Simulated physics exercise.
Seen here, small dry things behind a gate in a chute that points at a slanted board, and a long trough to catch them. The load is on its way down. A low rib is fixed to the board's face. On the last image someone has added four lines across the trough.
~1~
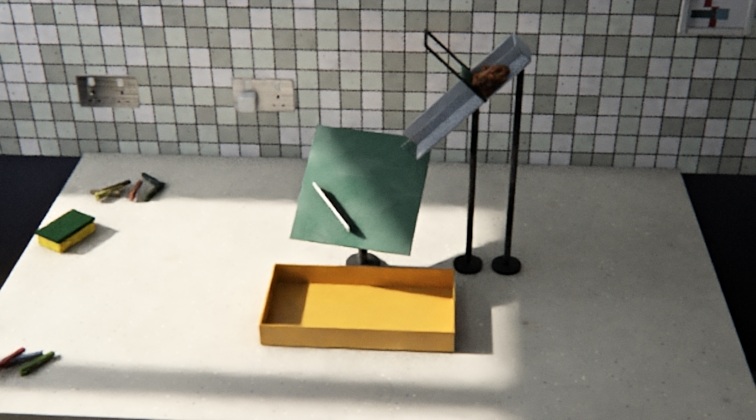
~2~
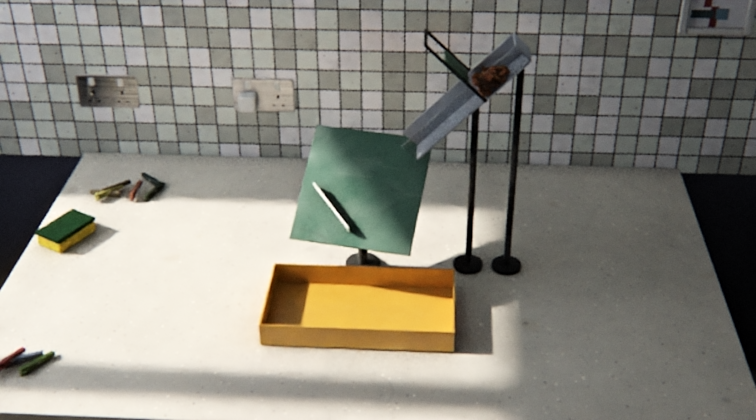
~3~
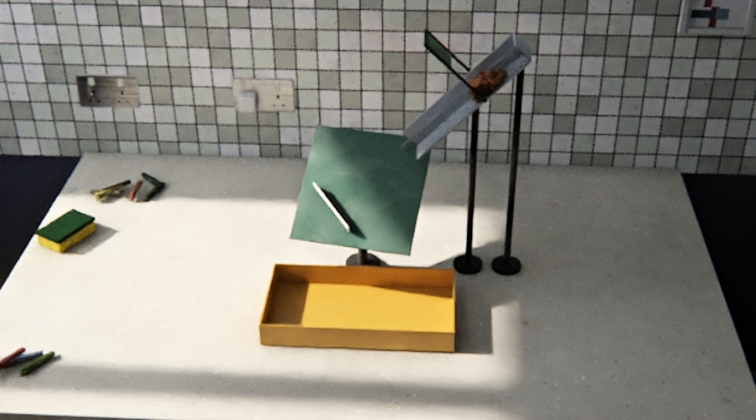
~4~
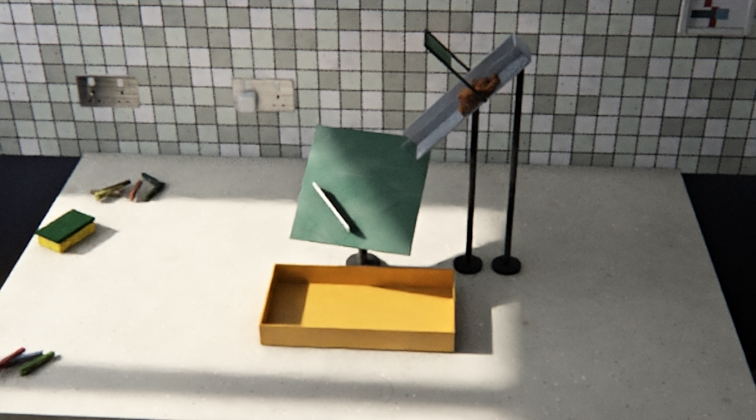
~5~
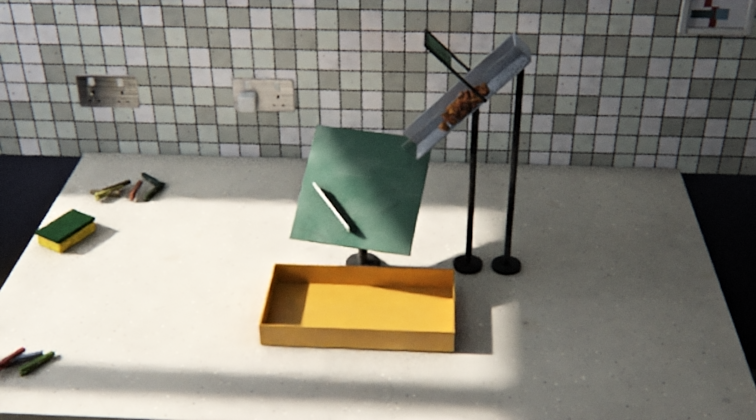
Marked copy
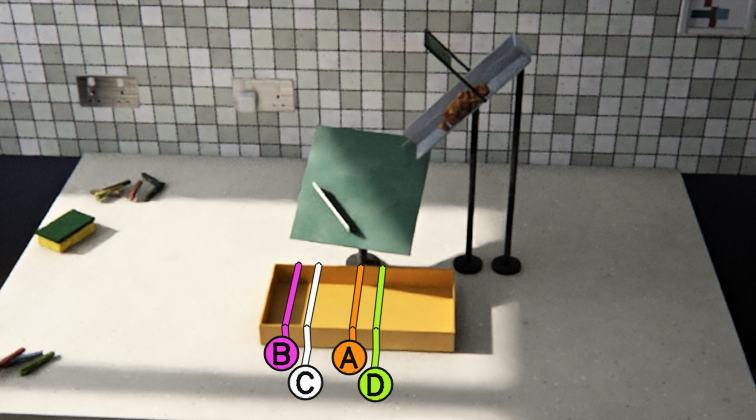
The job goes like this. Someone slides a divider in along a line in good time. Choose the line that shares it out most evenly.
Use line A.
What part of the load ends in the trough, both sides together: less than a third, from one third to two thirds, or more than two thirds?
More than two thirds.
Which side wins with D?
Left.
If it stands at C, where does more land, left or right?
The right side.
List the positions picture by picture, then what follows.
Load behind the gate near (491, 82), bits of cat kibble; lip of the chute near (417, 153), sloping fairly steeply, in the first picture.
Middle of the board near (362, 188), tilted fairly steeply; middle of its low edge near (349, 247); of its high edge near (374, 132), in the second picture.
Front corners of the trough near (259, 325) and (454, 332), empty; front of the load near (474, 98), in the third picture.
Middle of the load near (472, 92); its front near (460, 109), close to a quarter of the way to the lip; rib from (313, 183) to (348, 228), in the fourth picture.
Middle of the load near (463, 105); its front near (442, 128), close to two thirds of the way to the lip, in the fifth picture.
On the marked copy, line A crosses the front rim at (352, 328); line B crosses the front rim at (285, 326); line C crosses the front rim at (306, 326); line D crosses the front rim at (376, 329).
Choosing A, of what is caught, close to two thirds on the left of the divider, close to a third on the right.
Choosing B, of what is caught, none at all on the left of the divider, the whole lot on the right.
Choosing C, of what is caught, only a few on the left of the divider, all but a few on the right.
Choosing D, of what is caught, the whole lot on the left of the divider, none at all on the right.
